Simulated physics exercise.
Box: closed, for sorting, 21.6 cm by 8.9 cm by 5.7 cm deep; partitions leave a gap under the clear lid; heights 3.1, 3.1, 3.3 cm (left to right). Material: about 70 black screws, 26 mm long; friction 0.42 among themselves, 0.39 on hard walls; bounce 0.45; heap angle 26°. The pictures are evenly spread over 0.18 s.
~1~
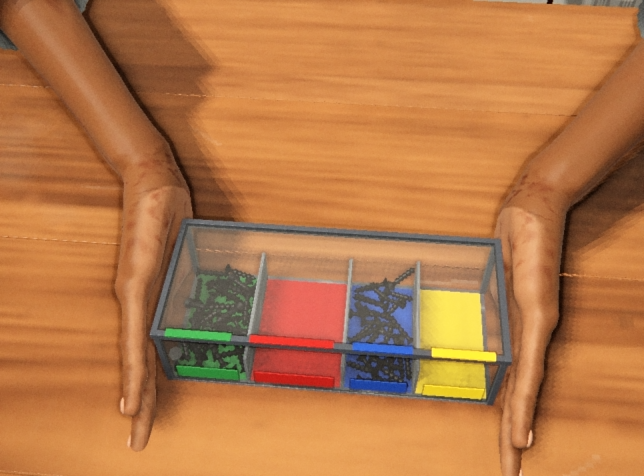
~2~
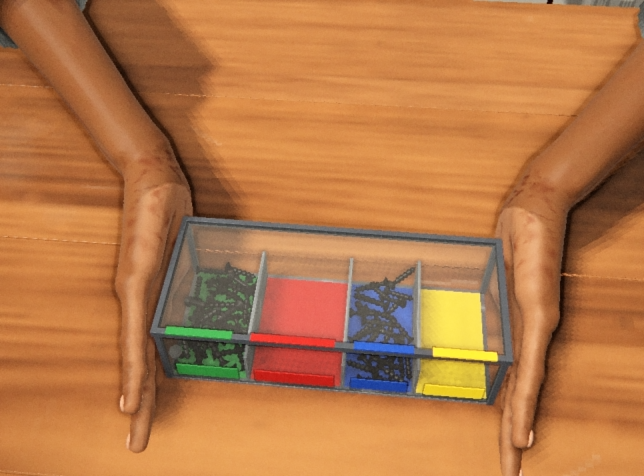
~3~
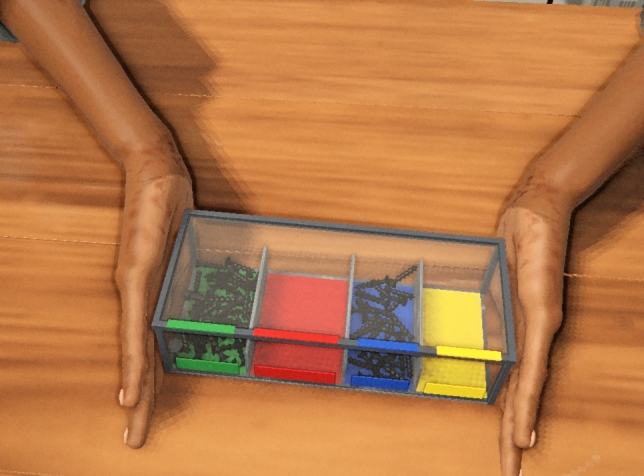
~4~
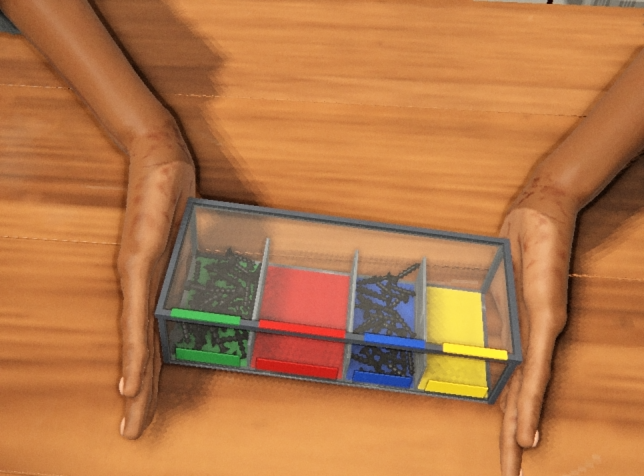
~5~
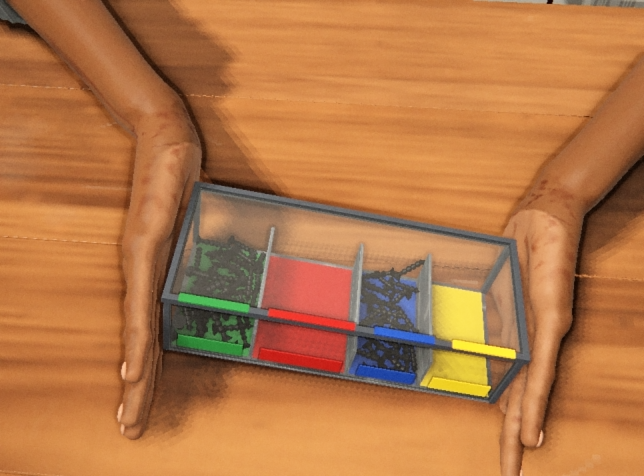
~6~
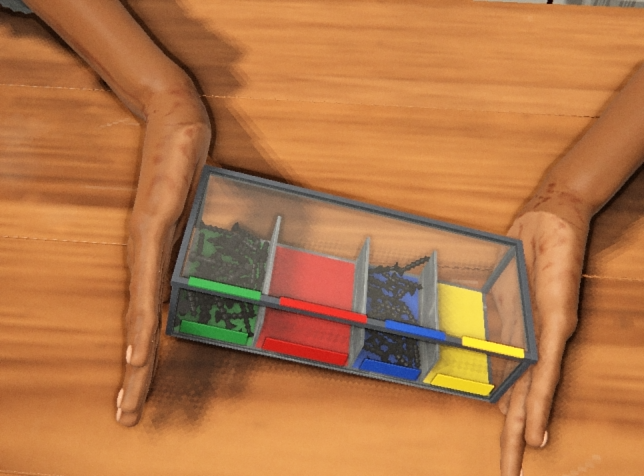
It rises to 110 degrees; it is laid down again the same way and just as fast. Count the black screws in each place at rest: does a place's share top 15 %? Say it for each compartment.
Red: Does not, blue: Does not, green: Does not, yellow: Tops it.
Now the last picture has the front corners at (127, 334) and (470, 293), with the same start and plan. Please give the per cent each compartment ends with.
The compartments end with red 0 per cent, blue 0 per cent, green 100 per cent and yellow 0 per cent.
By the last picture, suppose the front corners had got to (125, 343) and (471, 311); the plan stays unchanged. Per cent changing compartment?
In that case about 40 percent.
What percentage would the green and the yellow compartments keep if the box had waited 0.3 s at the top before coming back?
Green 0, yellow 100.
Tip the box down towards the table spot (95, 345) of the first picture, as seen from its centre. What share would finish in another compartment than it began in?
That comes to around 40 per cent.
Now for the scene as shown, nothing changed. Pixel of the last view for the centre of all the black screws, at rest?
Est. centre at rest: (459, 320) px.
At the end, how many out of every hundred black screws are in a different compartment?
Around 100 in a hundred.
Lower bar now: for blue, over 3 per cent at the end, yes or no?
Blue: It does.
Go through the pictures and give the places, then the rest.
In the first frame, box tilt 0 degrees, front corners at (158, 332) and (504, 358); blue 40 %, green 60 %.
In the second frame, box tilt 1 degrees, front corners at (158, 330) and (505, 358).
In the third frame, box tilt 3 degrees, front corners at (160, 323) and (509, 357).
In the fourth frame, box tilt 6 degrees, front corners at (163, 311) and (514, 356), lowest corner right back.
In the fifth frame, box tilt 10 degrees, front corners at (170, 296) and (522, 356), lowest corner right back.
In the sixth frame, box tilt 14 degrees, front corners at (179, 279) and (529, 356), lowest corner right back; blue 40 %, green 60 %.
Then, 0.85 s after the last picture, tilt 110 degrees; red 20 %, blue 35 %, green 40 %, yellow 5 %.
Then, 1.42 s after the last picture, tilt 49 degrees; blue 10 %, yellow 90 %.
Then, 2.04 s after the last picture, tilt 0 degrees; blue 10 %, yellow 90 %.
In the end, red 0 %, blue 10 %, green 0 %, yellow 90 %.
